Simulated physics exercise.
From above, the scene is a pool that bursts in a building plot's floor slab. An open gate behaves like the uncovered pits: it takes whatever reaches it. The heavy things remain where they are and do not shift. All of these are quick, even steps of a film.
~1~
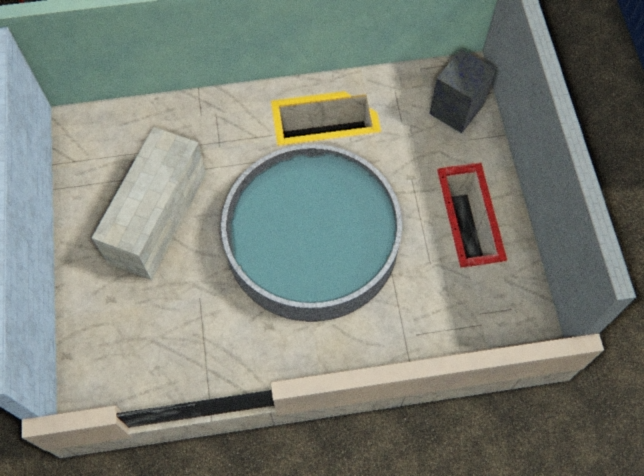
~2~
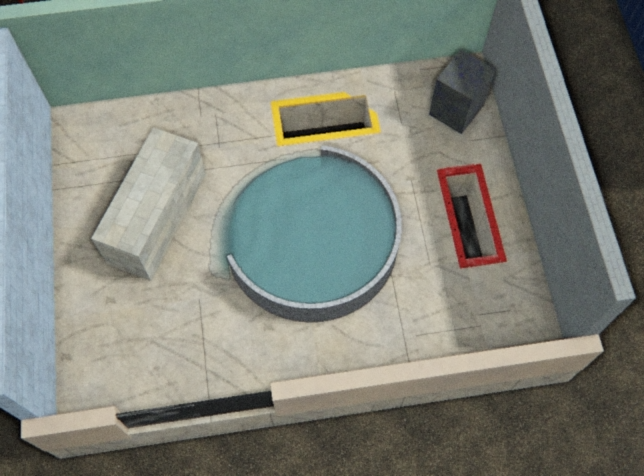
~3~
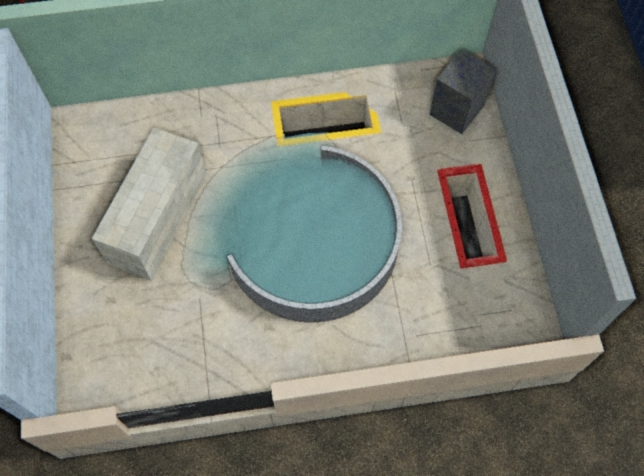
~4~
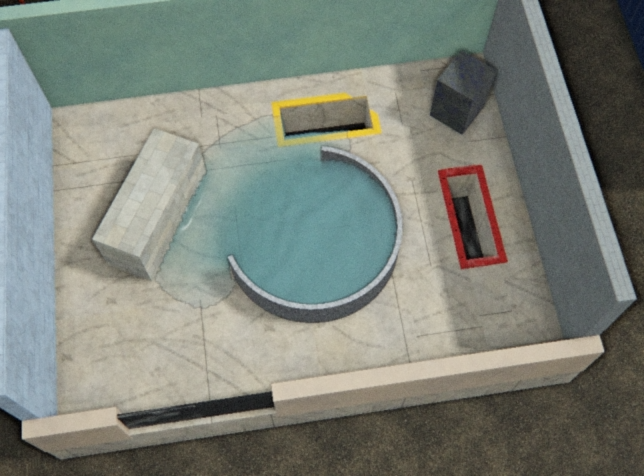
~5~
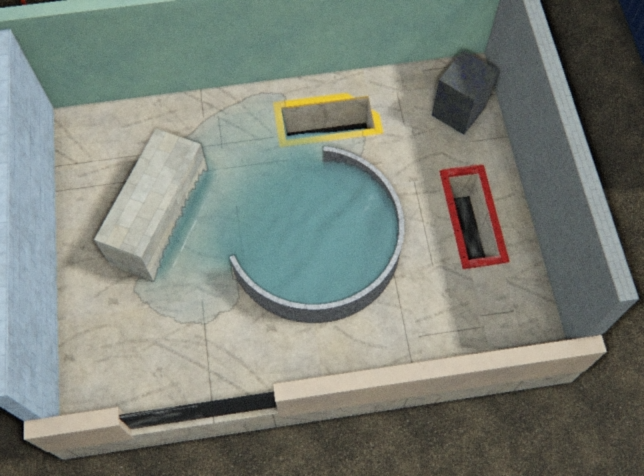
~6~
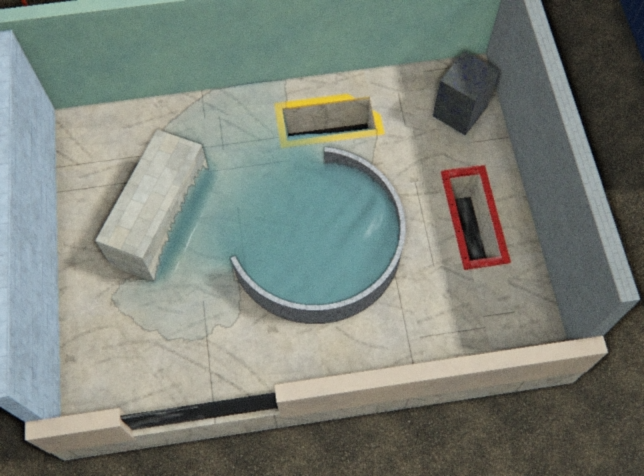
We see a round pool of teal water in a walled enclosure; its left side opens, and water pours out, spreads across the pale floor to the pale block, then fans out thinly above and below it.
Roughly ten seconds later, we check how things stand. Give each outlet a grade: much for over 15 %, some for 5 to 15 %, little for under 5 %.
Grades: Gate - little, yellow pit - much, red pit - little.
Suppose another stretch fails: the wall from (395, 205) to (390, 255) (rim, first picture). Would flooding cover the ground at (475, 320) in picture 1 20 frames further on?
My call: Swamped.
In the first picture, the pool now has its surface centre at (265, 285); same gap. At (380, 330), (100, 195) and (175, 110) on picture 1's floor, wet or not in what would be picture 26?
In order: Unflooded, then inundated, then inundated.
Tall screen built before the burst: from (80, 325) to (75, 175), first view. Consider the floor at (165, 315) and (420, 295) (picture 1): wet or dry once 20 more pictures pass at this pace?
Going in order, I'd say drenched and kept out of it.
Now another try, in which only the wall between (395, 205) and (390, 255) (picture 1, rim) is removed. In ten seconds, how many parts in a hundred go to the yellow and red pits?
I'd say the yellow pit gets around 4 percent and the red pit around 35 percent.
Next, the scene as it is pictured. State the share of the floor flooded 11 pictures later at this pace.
About 40 per cent.
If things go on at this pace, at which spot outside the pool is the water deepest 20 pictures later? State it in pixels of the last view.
Somewhere around (56, 111).
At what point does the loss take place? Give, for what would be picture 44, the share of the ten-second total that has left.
Something close to 80 percent by that point.
A moment on, water covers 25 % of the floor; the gate 0 %, the yellow pit 5 %, the red pit 0 %.
Next, water covers 40 % of the floor; the gate 0 %, the yellow pit 7 %, the red pit 0 %.
Then, water covers 60 % of the floor; the gate 0 %, the yellow pit 12 %, the red pit 0 %.
Later, water covers 80 % of the floor; the gate 0 %, the yellow pit 20 %, the red pit 0 %.
In the end, water covers 95 % of the floor; the gate 0 %, the yellow pit 24 %, the red pit 1 %.
